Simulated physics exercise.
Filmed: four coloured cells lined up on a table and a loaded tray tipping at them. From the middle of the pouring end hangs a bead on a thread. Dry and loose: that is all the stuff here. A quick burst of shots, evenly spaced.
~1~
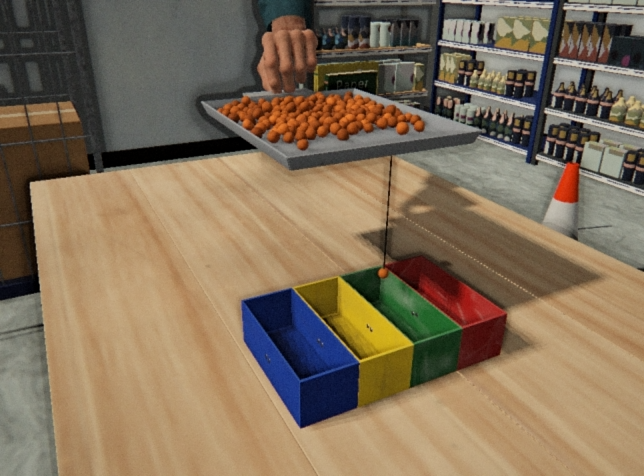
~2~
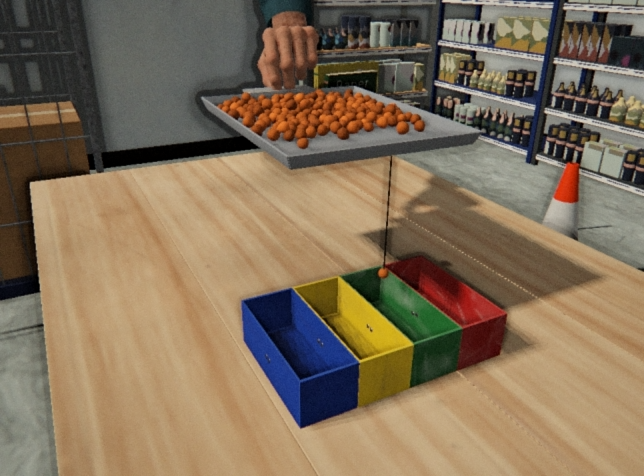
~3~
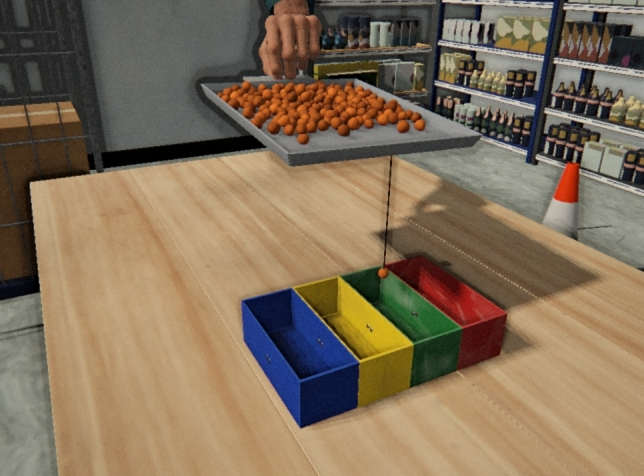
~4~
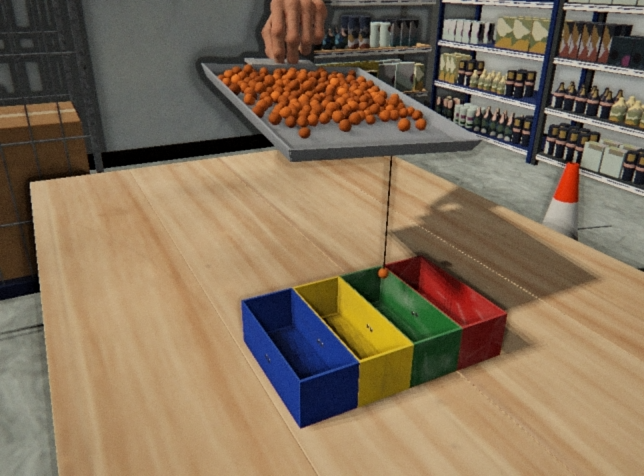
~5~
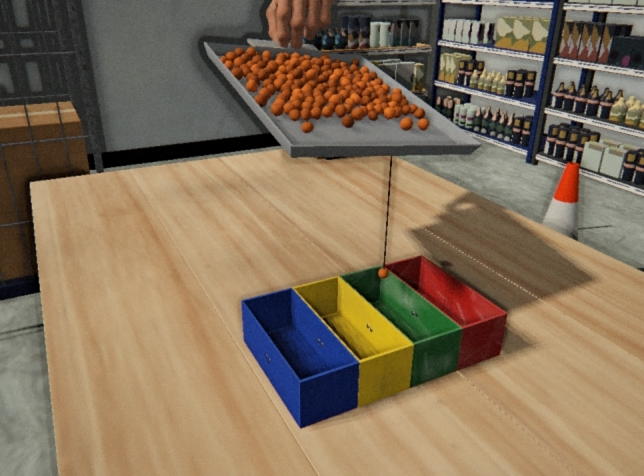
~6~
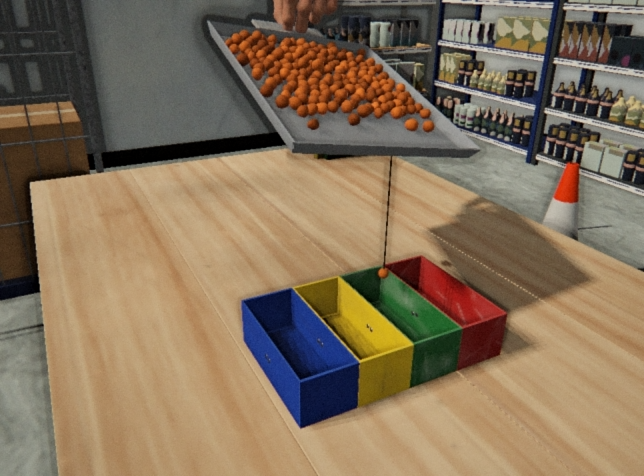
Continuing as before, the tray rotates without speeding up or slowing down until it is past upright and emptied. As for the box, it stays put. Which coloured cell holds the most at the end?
The red cell holds the most.
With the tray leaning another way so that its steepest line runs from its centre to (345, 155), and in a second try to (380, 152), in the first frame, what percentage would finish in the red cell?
Roughly 0 percent, then 20 percent.
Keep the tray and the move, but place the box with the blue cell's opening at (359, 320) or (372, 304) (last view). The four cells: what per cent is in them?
The first comes to 90 percent and the second to 90 percent.
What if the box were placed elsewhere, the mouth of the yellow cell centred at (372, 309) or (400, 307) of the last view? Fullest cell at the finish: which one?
So it's the red cell for the first shift and red for the second.
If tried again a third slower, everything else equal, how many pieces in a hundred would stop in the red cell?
Near 30 %.
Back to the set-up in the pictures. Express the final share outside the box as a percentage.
About 60 %.
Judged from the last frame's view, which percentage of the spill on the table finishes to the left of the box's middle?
Around 0 %.
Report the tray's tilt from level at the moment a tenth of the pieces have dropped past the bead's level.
That happens at around 60°.
Shortly afterwards, tray tipped steeply; near half on the tray; only a few in the red cell; only a few in the green cell; near a third falling or outside the box.
Next, tray tipped past a quarter turn; near a quarter in the red cell; a little in the green cell; only a few in the yellow cell; near two thirds falling or outside the box.
Some moments later, tray tipped past a quarter turn; near a quarter in the red cell; a little in the green cell; only a few in the yellow cell; near two thirds falling or outside the box.
In the end, tray tipped past a quarter turn; near a quarter in the red cell; a little in the green cell; only a few in the yellow cell; none at all in the blue cell; near two thirds outside the box.
